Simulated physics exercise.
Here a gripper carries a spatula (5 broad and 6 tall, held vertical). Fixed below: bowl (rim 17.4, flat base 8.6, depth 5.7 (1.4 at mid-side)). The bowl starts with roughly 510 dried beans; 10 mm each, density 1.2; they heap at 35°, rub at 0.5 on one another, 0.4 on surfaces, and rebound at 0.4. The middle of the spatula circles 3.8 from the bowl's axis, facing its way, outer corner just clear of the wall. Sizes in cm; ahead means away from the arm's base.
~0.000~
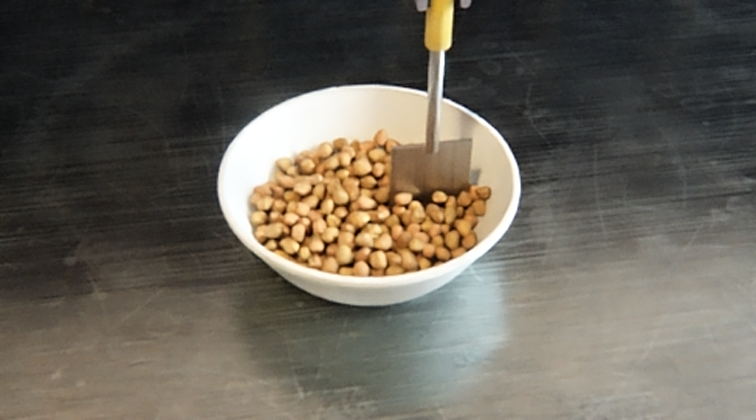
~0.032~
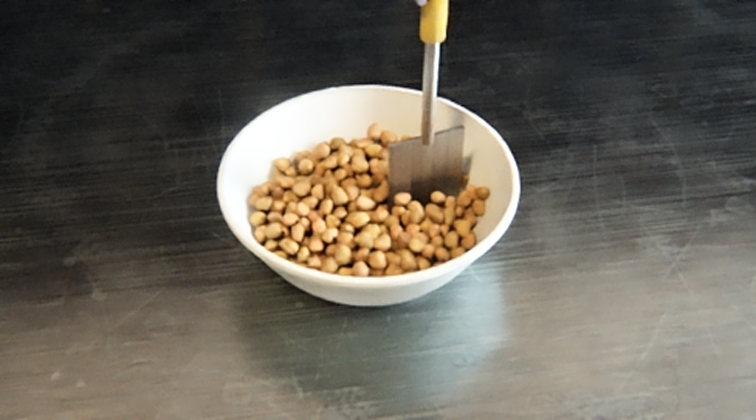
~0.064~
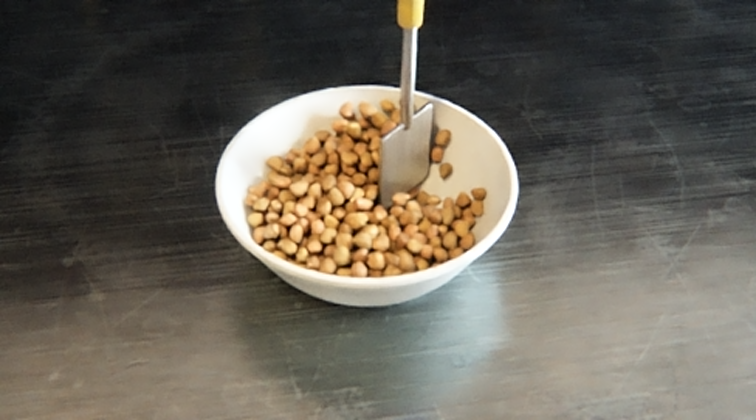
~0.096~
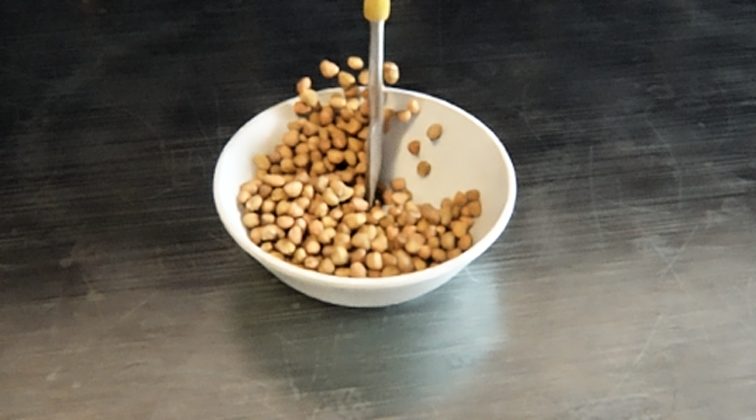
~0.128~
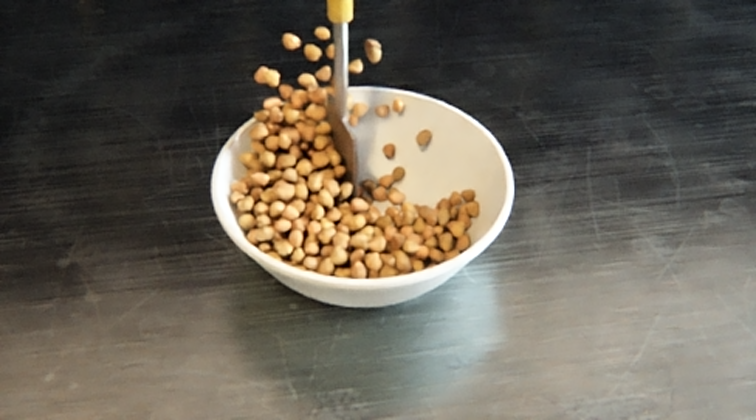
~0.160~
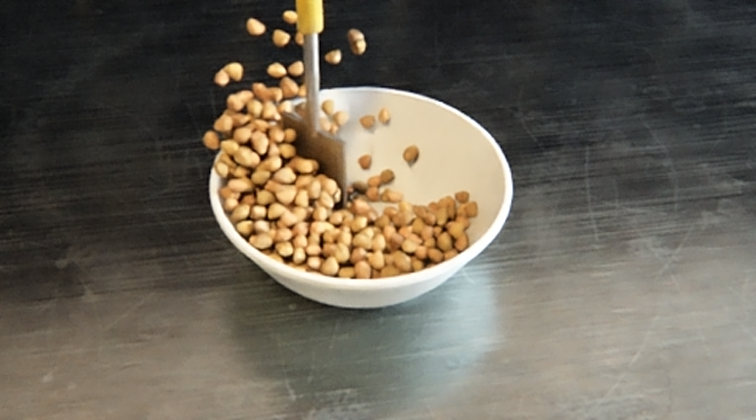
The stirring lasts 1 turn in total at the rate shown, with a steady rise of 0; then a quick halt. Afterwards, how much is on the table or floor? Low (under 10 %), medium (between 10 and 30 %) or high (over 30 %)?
Share on the table or floor: High (over 30 %).
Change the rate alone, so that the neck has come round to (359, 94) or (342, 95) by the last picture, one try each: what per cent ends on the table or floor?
About 25 and 30 per cent.
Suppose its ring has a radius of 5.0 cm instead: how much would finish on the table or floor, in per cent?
In that case some 20 per cent.
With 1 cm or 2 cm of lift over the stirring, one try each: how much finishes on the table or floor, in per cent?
Some 35 and 30 per cent.
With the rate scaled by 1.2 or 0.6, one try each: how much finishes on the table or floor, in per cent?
Some 50 and 25 per cent.
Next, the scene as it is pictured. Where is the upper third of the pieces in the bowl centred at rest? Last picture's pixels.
Around (386, 153).
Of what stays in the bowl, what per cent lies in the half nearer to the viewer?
Some 25 per cent.
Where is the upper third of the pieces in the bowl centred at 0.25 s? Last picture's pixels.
Near (318, 243).
After 0.25 s, 215° round, highest piece 10 above the table; 427 in the bowl, 11 on the table or floor, 70 in flight or on the tool.
After 0.34 s, 299° round, highest piece 9 above the table; 358 in the bowl, 66 on the table or floor, 84 in flight or on the tool.
After 0.58 s, 0° round, highest piece 6 above the table; 293 in the bowl, 215 on the table or floor.
After 1.28 s, 0° round, highest piece 6 above the table; 293 in the bowl, 215 on the table or floor.
In the end, 293 in the bowl, 215 on the table or floor. That is 42 % on the table or floor.
